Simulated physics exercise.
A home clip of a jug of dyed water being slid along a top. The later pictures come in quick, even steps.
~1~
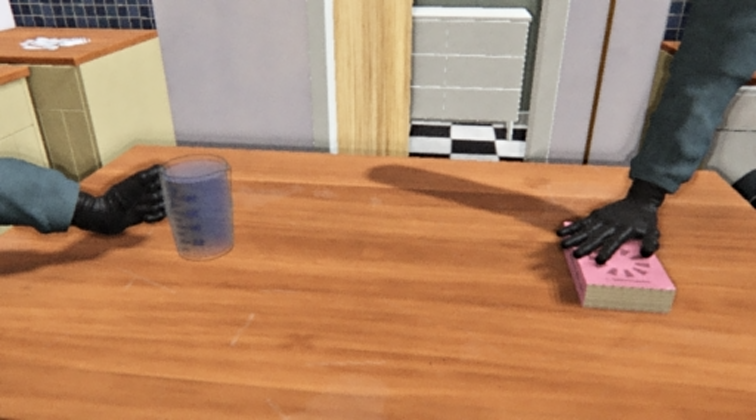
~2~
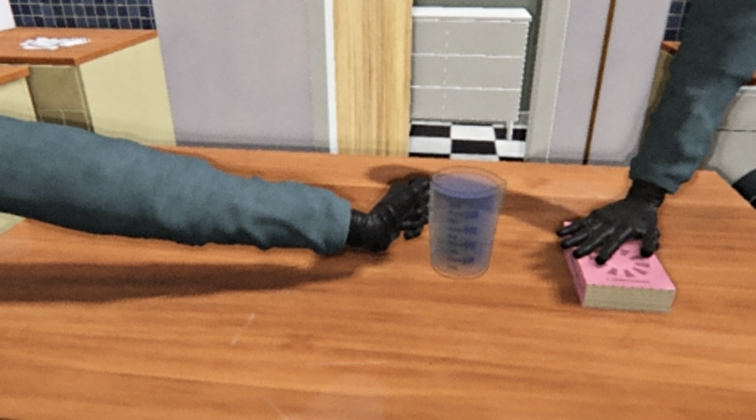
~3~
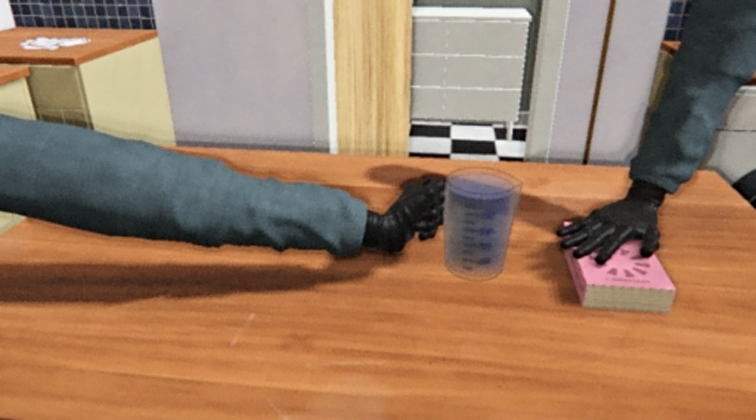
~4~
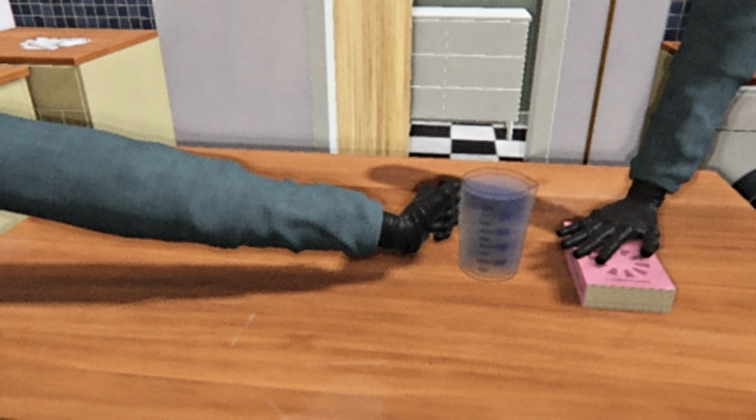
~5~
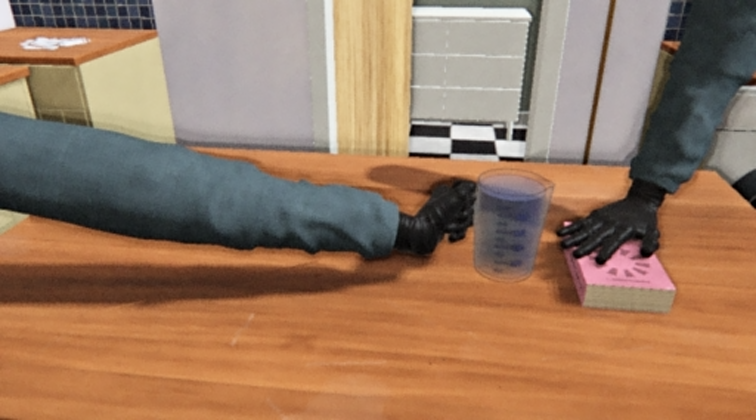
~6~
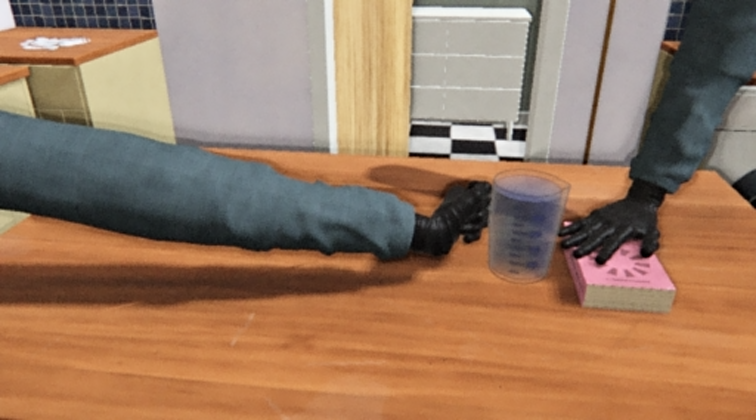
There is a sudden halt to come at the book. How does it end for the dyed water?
Some sloshes out.
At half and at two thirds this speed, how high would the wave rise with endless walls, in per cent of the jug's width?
About 10 %, then about 15 %.
Next, the jug meets the book.
After that, the dyed water surges up the wall; it has slopped over.
Finally, the jug stands at the book; it has slopped over.
